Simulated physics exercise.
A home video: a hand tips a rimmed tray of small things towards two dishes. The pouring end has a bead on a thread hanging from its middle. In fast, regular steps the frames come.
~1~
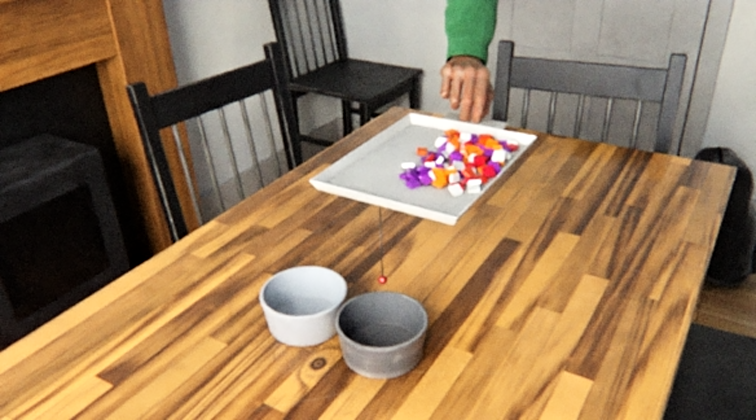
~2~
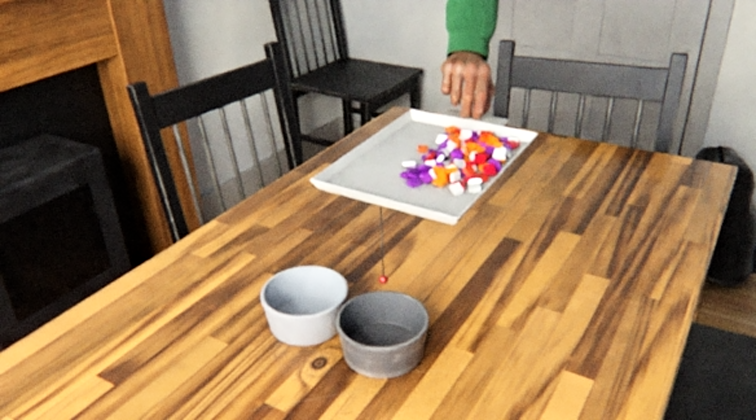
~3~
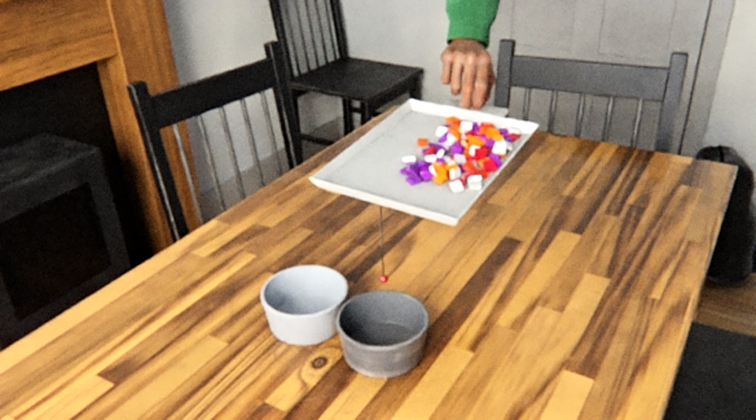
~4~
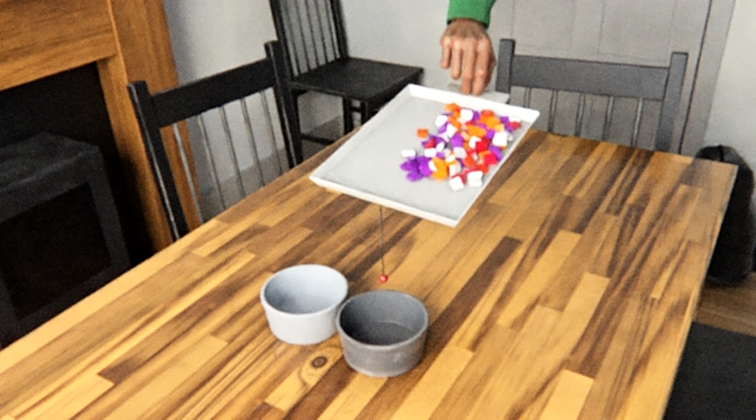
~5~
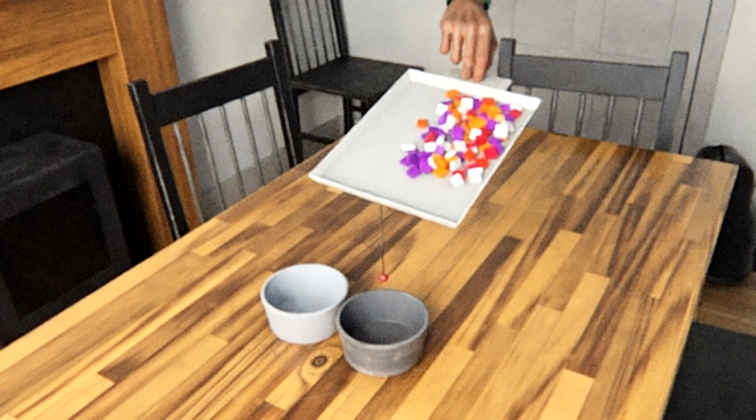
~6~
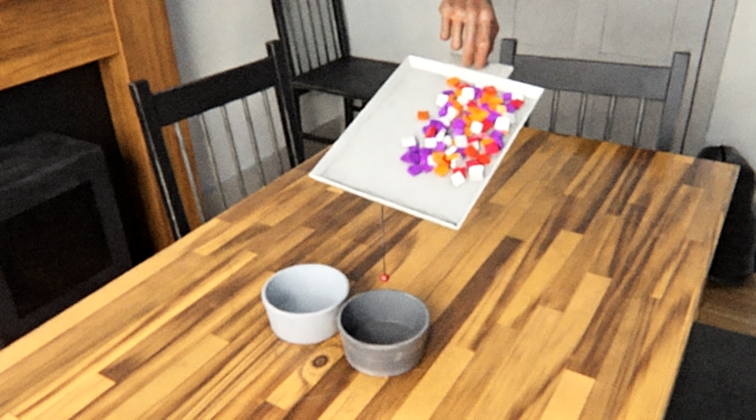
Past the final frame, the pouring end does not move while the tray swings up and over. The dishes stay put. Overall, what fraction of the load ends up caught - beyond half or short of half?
The catch is short of half the load.
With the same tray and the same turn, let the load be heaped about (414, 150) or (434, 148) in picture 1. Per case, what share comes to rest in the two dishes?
Near 50 % and 40 %.
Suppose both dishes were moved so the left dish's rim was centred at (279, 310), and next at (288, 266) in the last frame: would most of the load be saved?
For the two tries in order: Not as much as half, not as much as half.
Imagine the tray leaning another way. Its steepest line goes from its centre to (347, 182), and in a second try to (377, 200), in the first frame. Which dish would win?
On the first try it's the left-side dish, on the second the right-side dish.
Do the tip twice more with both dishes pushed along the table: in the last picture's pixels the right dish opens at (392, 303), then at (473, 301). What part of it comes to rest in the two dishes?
Close to 30 in a hundred first, close to 10 in a hundred second.
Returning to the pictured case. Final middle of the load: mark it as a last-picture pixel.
Centre at rest: Close to (431, 371).
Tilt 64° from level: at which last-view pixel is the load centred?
In the last view the centre sits at roughly (438, 223).
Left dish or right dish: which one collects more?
It's the one placed right that wins here.
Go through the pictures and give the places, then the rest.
In the first picture, corners of the pouring end (317, 179) and (454, 214), level; middle of the load (462, 162), mosaic tiles; left dish (279, 326); right dish (358, 358); bead on its thread (383, 280).
In the second picture, corners of the pouring end (318, 178) and (454, 214), level; middle of the load (462, 160).
In the third picture, corners of the pouring end (317, 177) and (454, 215), tipped barely, lowest at the right corner; middle of the load (463, 154).
In the fourth picture, corners of the pouring end (317, 175) and (454, 217), tipped a little, lowest at the right corner; middle of the load (463, 146).
In the fifth picture, corners of the pouring end (317, 173) and (454, 219), tipped clearly, lowest at the right corner; middle of the load (463, 138).
In the sixth picture, corners of the pouring end (317, 173) and (455, 222), tipped clearly, lowest at the right corner; middle of the load (464, 132); left dish (281, 324); right dish (360, 356).
Just after the last frame, tray tipped steeply; roughly two thirds on the tray; just a few in the right dish; roughly a third in the air.
A moment on, tray tipped past a quarter turn; roughly a third in the right dish; roughly two thirds outside both; just a few in the air.
Further on, tray tipped past a quarter turn; roughly a third in the right dish; roughly two thirds outside both.
When it is over, tray tipped past a quarter turn; roughly a third in the right dish; not one in the left dish; roughly two thirds outside both.
